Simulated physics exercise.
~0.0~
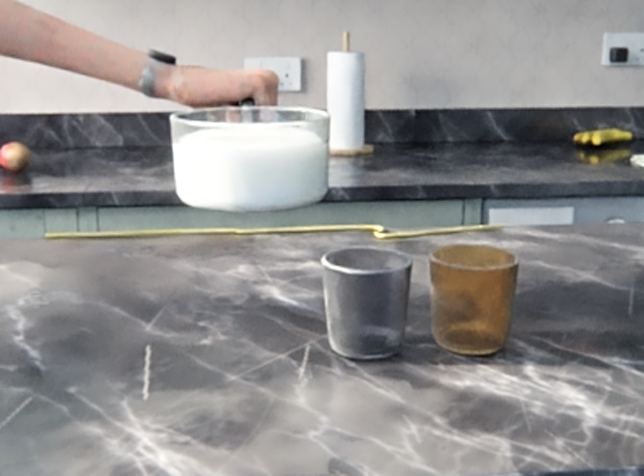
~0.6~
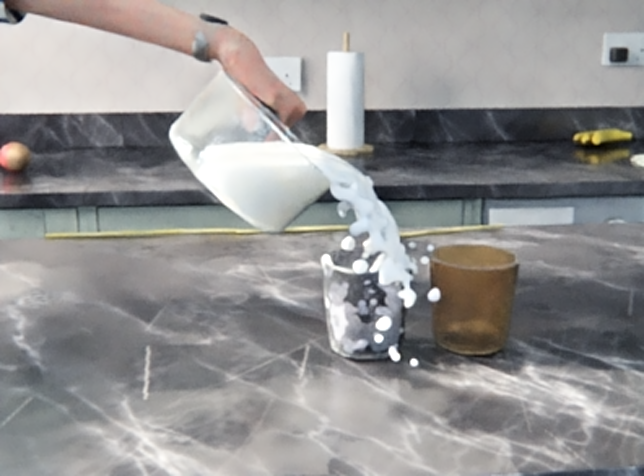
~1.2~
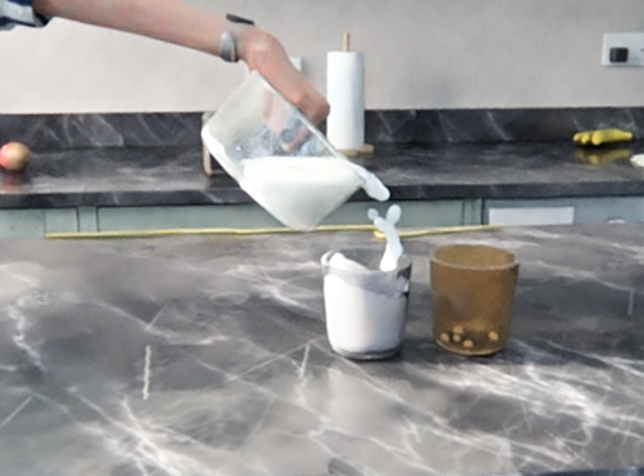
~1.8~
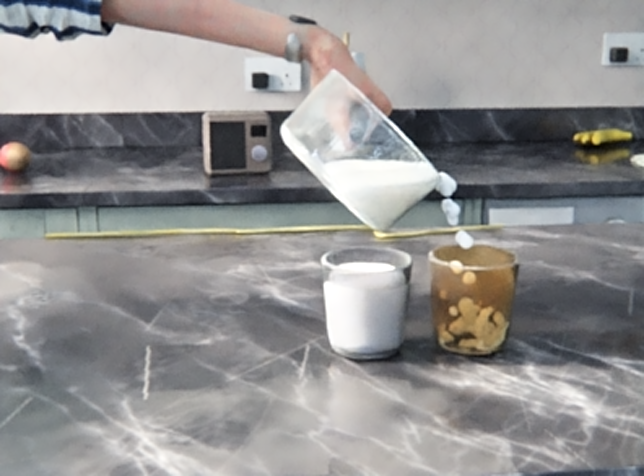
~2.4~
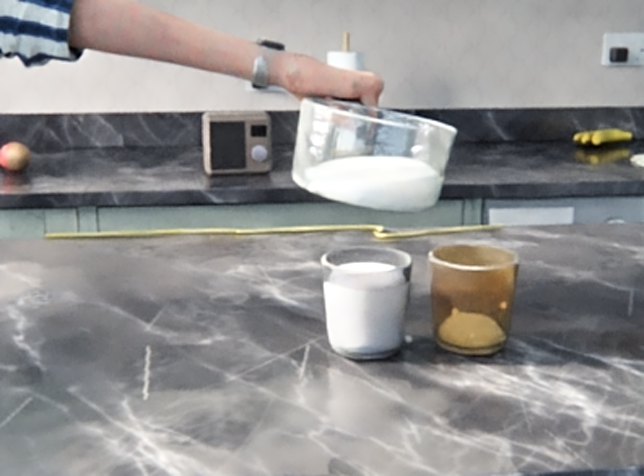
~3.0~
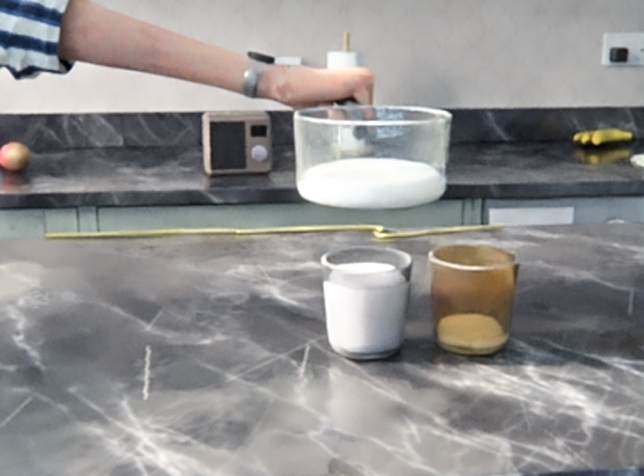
We see a hand tilt a glass pot of milk rightward over a clear tumbler and an amber one on a marbled counter, pouring while moving right, then level it, leaving the left tumbler nearly full, the right one holding a little, and milk still in the pot.
